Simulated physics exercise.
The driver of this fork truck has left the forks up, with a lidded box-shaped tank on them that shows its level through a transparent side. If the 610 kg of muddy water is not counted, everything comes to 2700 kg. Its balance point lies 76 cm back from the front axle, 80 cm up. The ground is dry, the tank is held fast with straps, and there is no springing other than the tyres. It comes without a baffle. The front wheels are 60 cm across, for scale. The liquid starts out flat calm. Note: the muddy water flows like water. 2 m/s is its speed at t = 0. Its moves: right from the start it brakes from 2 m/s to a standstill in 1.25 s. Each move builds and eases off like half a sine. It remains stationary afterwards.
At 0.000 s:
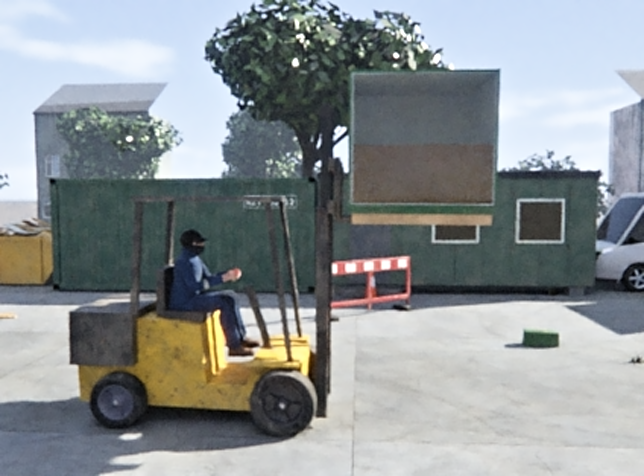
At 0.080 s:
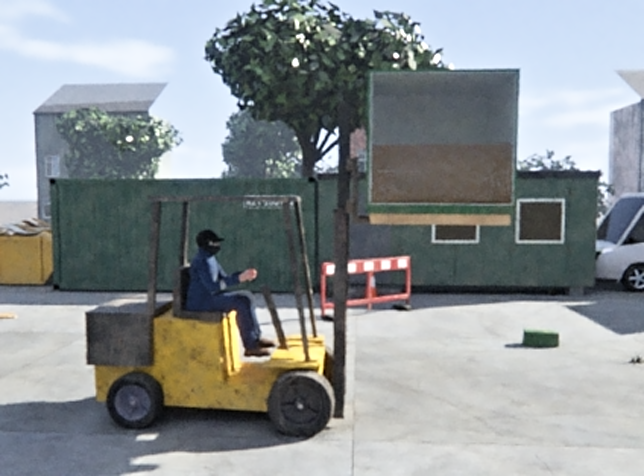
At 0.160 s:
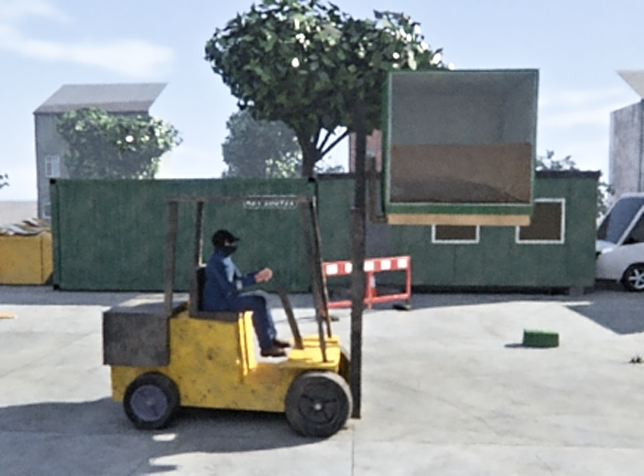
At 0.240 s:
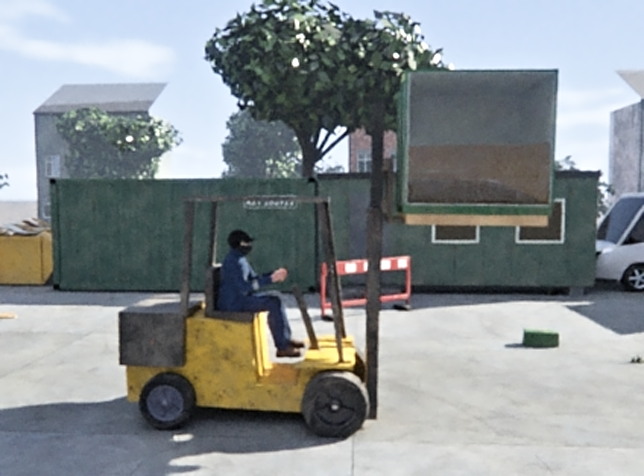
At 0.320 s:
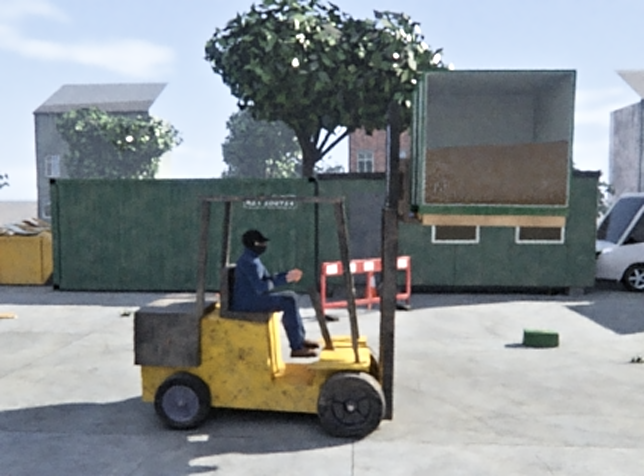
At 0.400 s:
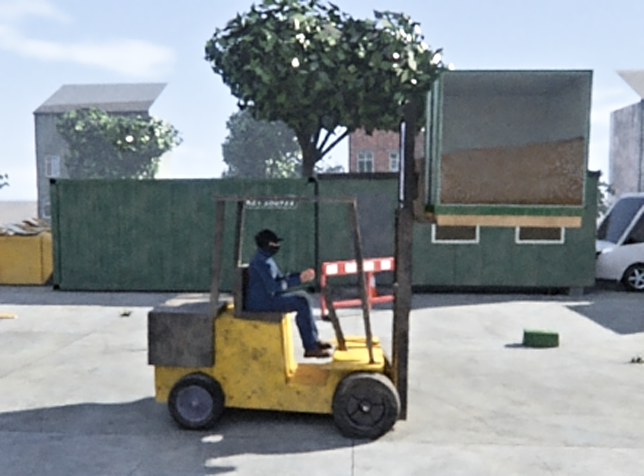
A driver in dark blue clothes and a black cap sits on a yellow forklift in a paved yard, seen side-on from a fixed camera. A green-framed, clear-sided box partly filled with brown liquid rests on the raised forks, before green containers, a tree and a red-and-white barrier. The forklift rolls steadily right, and the liquid's surface goes from level to gently sloping.
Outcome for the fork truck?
Fully stable.
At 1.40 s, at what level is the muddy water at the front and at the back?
Around 46 cm toward the front, with 54 cm behind.
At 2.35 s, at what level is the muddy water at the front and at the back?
The level sits near 66 cm in front and near 36 cm behind.
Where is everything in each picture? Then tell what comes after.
The first picture shows it reaches (474, 145) at the front; it reaches (372, 146) at the back; it rides level; the front is on the right; a wheel hub at (282, 407).
The second picture shows it reaches (493, 145) at the front; it reaches (391, 146) at the back; it rides level.
The third picture shows it reaches (512, 145) at the front; it reaches (410, 146) at the back; it rides level.
The fourth picture shows it reaches (531, 146) at the front; it reaches (428, 147) at the back; it rides level.
The fifth picture shows it reaches (548, 144) at the front; it reaches (445, 149) at the back; it rides level.
The sixth picture shows it reaches (564, 142) at the front; it reaches (460, 152) at the back; it rides level; a wheel hub at (366, 410).
By 0.80 s the lean is 0°, wheels down; the liquid stands 31 cm at the back and 71 cm at the front.
By 1.40 s the lean is 0°, wheels down; the liquid stands 54 cm at the back and 45 cm at the front.
By 2.35 s the lean is 0°, wheels down; the liquid stands 37 cm at the back and 65 cm at the front.
By 4.24 s no wheel has left the ground; at worst the lighter axle bore 3 per cent of the weight.
